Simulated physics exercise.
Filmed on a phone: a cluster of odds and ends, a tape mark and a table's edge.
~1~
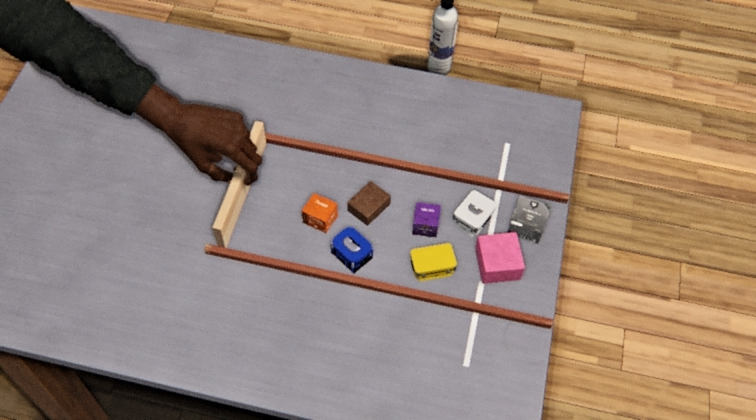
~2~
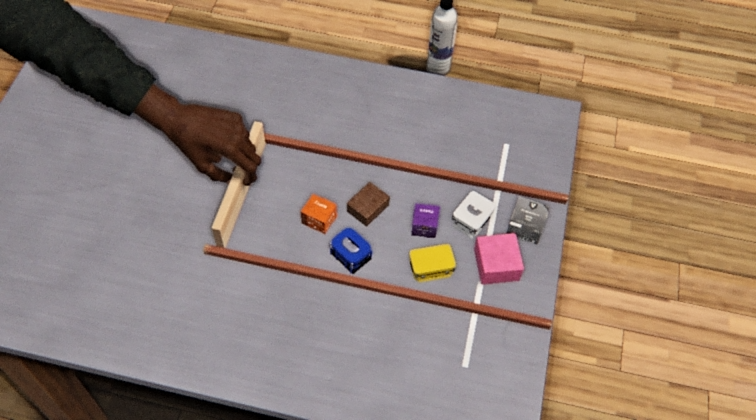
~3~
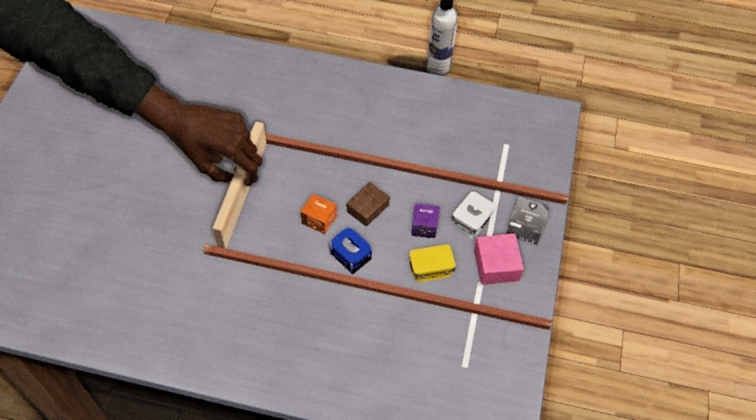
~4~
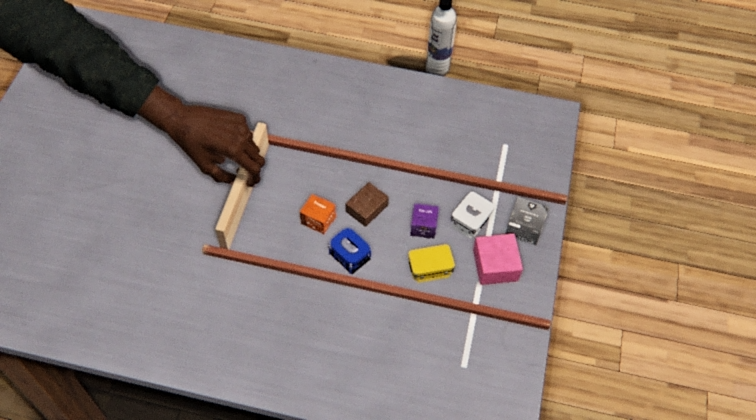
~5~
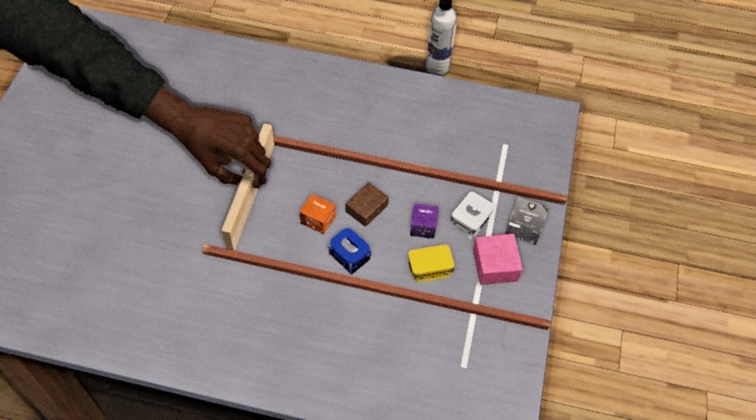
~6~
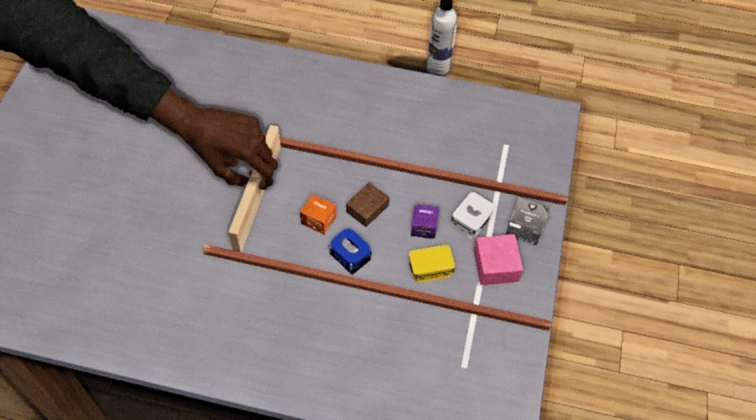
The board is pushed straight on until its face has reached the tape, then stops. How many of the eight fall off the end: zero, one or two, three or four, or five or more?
Outcome: The number that fall off is one or two.
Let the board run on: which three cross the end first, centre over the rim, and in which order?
They are the grey box, then the pink block, then the white case.
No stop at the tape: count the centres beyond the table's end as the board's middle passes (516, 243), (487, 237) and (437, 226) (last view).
In that order 4, 2 and 0.
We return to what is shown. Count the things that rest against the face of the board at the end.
That makes 3.
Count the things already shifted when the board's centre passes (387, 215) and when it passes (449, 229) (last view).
By then 4, and 8.
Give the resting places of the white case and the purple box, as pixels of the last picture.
The white case at (543, 223), the purple box at (530, 247).
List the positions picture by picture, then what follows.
Grey box (529, 220); pink block (499, 258); white case (474, 214); board (241, 183); tape (489, 246), in the first frame.
Pink block (498, 259); orange box (319, 214), in the second frame.
White case (473, 216); yellow case (432, 264), in the third frame.
Grey box (527, 221); brown block (367, 205), in the fourth frame.
Pink block (497, 259); board (250, 186), in the fifth frame.
Grey box (528, 221); pink block (498, 260); white case (473, 216); board (256, 188); tape (487, 247), in the sixth frame.
Soon after, none off yet; grey box at rest near (528, 221); pink block at rest near (498, 260); white case at rest near (473, 216).
Then, none off yet; grey box at rest near (528, 221); pink block at rest near (498, 260); white case moved a little near (484, 217).
By the end, the number that fall off is one or two; fallen, pink block and grey box.
